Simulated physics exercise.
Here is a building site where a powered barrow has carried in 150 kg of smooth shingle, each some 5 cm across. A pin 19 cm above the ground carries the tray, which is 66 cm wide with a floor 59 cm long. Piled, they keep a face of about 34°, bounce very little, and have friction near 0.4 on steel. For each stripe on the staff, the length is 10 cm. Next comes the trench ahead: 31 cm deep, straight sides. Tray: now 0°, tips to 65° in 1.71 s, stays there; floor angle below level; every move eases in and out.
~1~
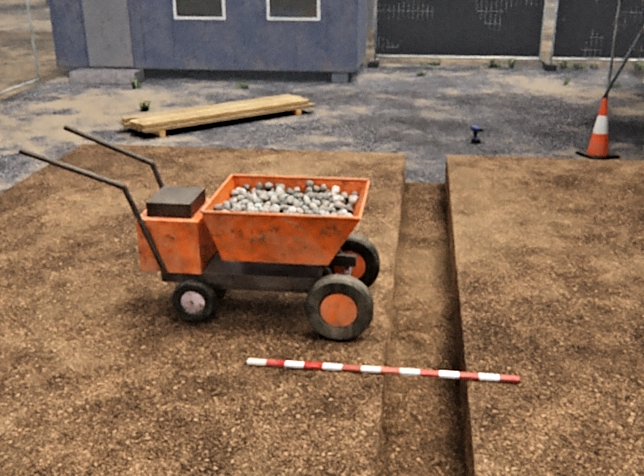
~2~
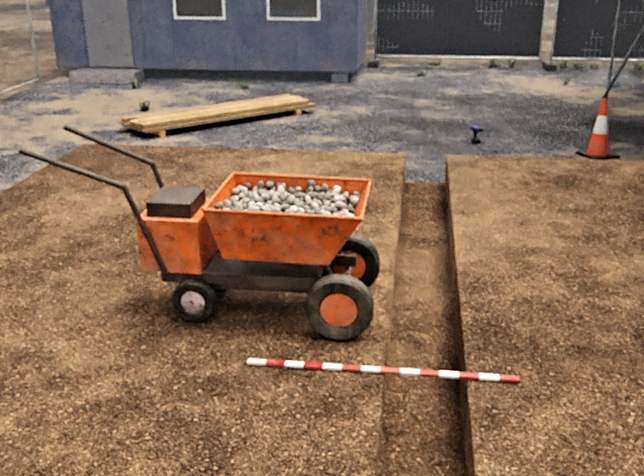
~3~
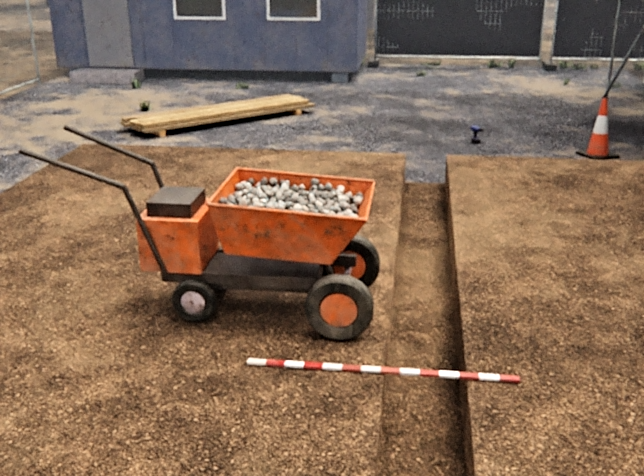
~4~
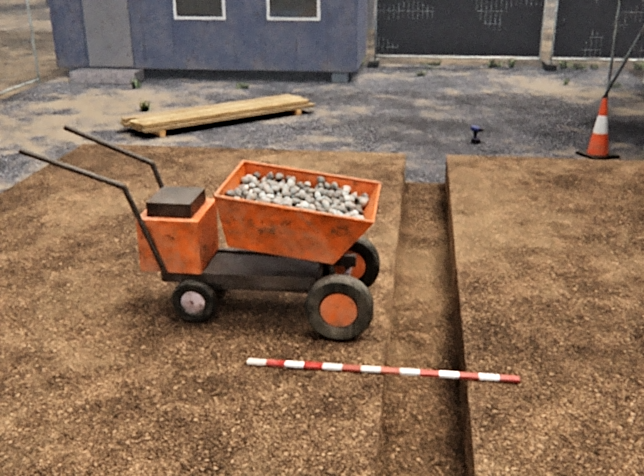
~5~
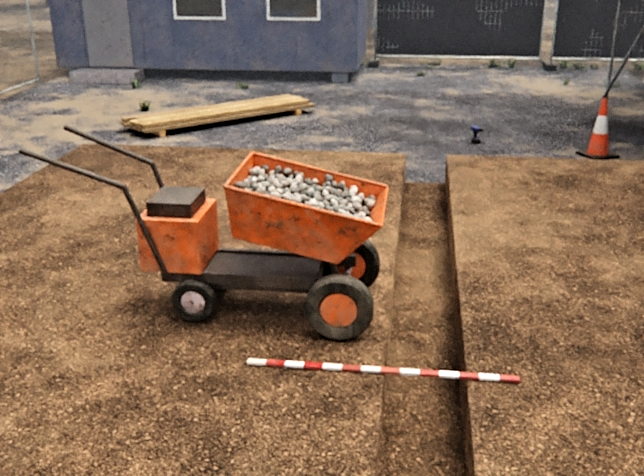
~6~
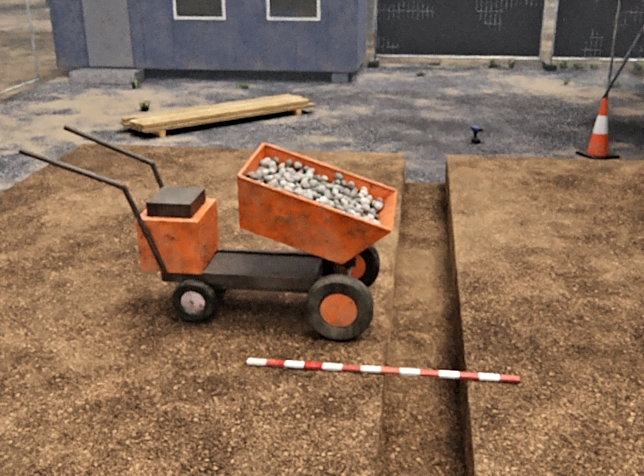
An orange powered barrow loaded with smooth grey stones stood on brown dirt beside a shallow trench, and its tray slowly tilted forward to the right while the wheels stayed in place.
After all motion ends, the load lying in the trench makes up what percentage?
It makes up about 42 per cent.
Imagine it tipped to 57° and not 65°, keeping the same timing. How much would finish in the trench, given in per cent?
Roughly 30 percent.
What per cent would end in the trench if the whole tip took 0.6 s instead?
25 per cent.
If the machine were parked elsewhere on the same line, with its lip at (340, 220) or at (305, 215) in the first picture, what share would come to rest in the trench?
60 and 85 %.
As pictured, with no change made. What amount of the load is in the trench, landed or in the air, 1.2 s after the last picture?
Close to 10 per cent has got there by then.
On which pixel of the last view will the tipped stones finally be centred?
At about pixel (468, 316) in the last view.
Then, 0.7 s after the last picture the floor is at 55°, 100 % in the tray; the foremost stones are at (431, 240).
Then, 1.2 s after the last picture the floor is at 65°, 63 % in the tray, 9 % in the trench, 28 % past the trench; the foremost stones are at (540, 326).
Then, 1.6 s after the last picture the floor is at 65°, 41 % in the tray, 16 % in the trench, 43 % past the trench; the foremost stones are at (604, 330).
Then, 3.5 s after the last picture the floor is at 65°, 15 % in the tray, 42 % in the trench, 43 % past the trench; the foremost stones are at (640, 333).
